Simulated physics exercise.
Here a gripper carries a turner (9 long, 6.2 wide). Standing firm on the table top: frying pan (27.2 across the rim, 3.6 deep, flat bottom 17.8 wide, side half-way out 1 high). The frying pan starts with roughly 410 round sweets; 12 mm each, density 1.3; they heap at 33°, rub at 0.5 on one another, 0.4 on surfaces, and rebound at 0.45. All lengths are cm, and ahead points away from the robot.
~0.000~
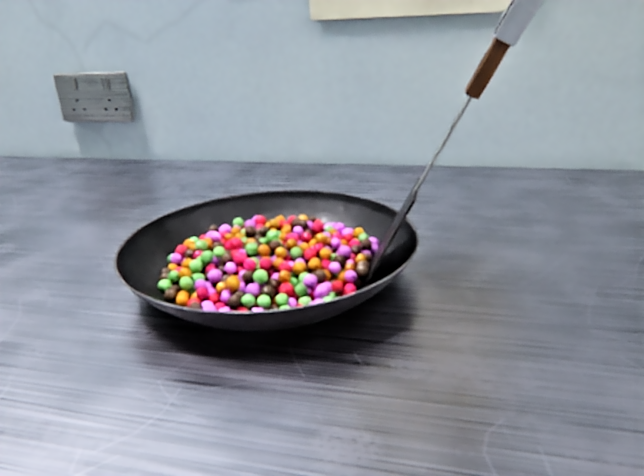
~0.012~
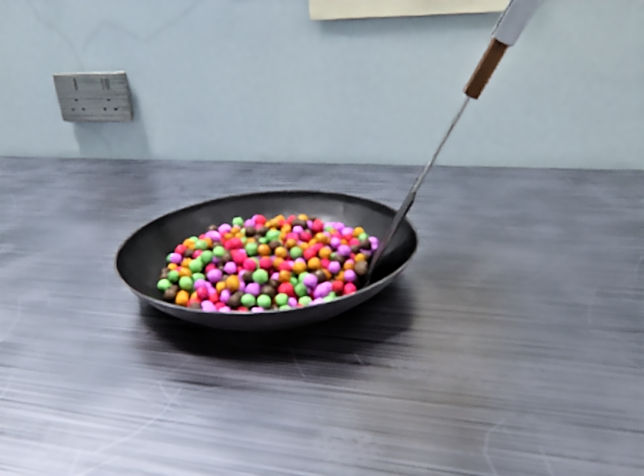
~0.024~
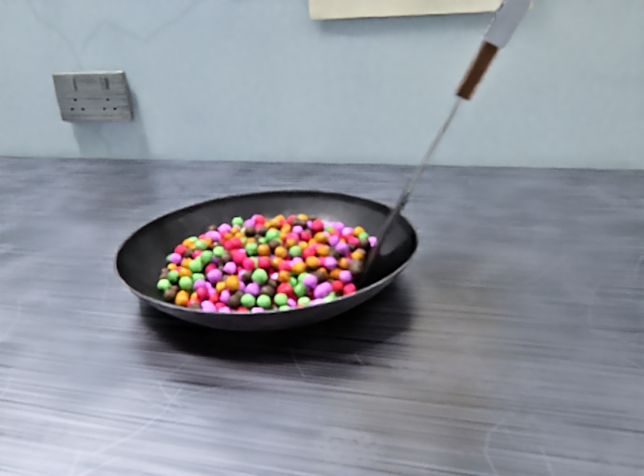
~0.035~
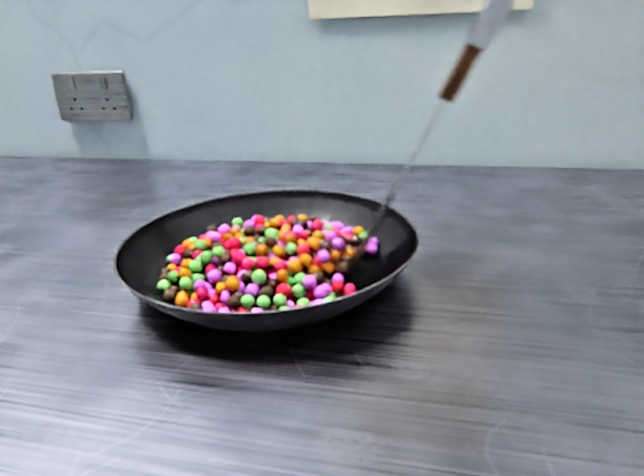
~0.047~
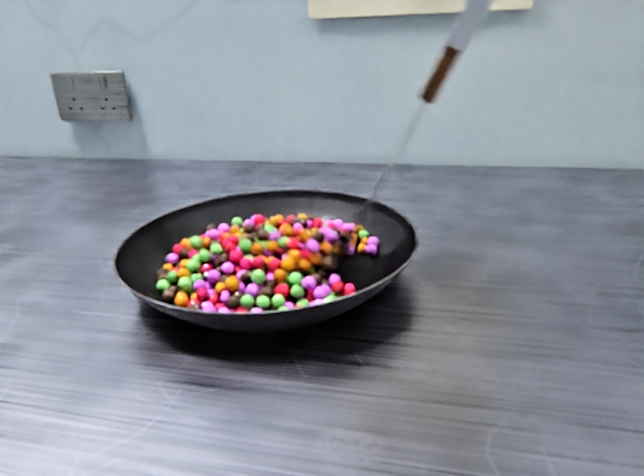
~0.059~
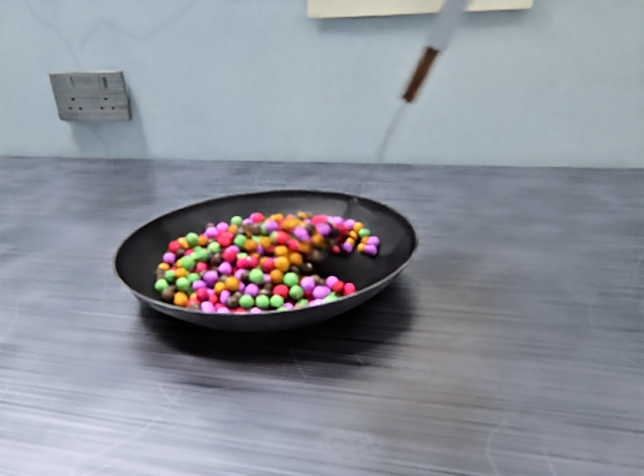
Turner sweeping leftward through multicoloured round sweets in a black frying pan on a grey table top, pushing some into a heap.
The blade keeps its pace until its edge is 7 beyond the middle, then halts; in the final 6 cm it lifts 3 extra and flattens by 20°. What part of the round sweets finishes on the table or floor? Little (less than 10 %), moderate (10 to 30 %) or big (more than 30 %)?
A moderate share, 10 to 30 %, ends on the table or floor.
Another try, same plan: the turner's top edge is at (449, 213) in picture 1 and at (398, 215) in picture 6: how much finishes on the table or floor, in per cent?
About 10 per cent.
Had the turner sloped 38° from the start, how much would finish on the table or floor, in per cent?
In that case some 15 per cent.
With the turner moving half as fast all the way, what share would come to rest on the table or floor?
Then about 0 per cent.
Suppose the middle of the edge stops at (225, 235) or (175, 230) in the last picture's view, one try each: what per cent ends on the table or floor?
Some 10 and 25 per cent.
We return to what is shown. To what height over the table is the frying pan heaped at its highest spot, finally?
Roughly 4.5 cm.
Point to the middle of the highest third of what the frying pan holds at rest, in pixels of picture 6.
Around (192, 242).
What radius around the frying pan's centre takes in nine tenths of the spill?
About 60 cm.
After 0.09 s, sloping 63°, highest piece 8 above the table; 414 in the frying pan.
After 0.12 s, sloping 57°, highest piece 9 above the table; 412 in the frying pan, 2 on the blade or in flight.
After 0.33 s, sloping 43°, highest piece 5 above the table; 352 in the frying pan, 61 on the table or floor, 1 on the blade or in flight.
After 1.38 s, sloping 43°, highest piece 4 above the table; 352 in the frying pan, 62 on the table or floor.
At rest, 352 in the frying pan, 62 on the table or floor. That is 15 % on the table or floor.
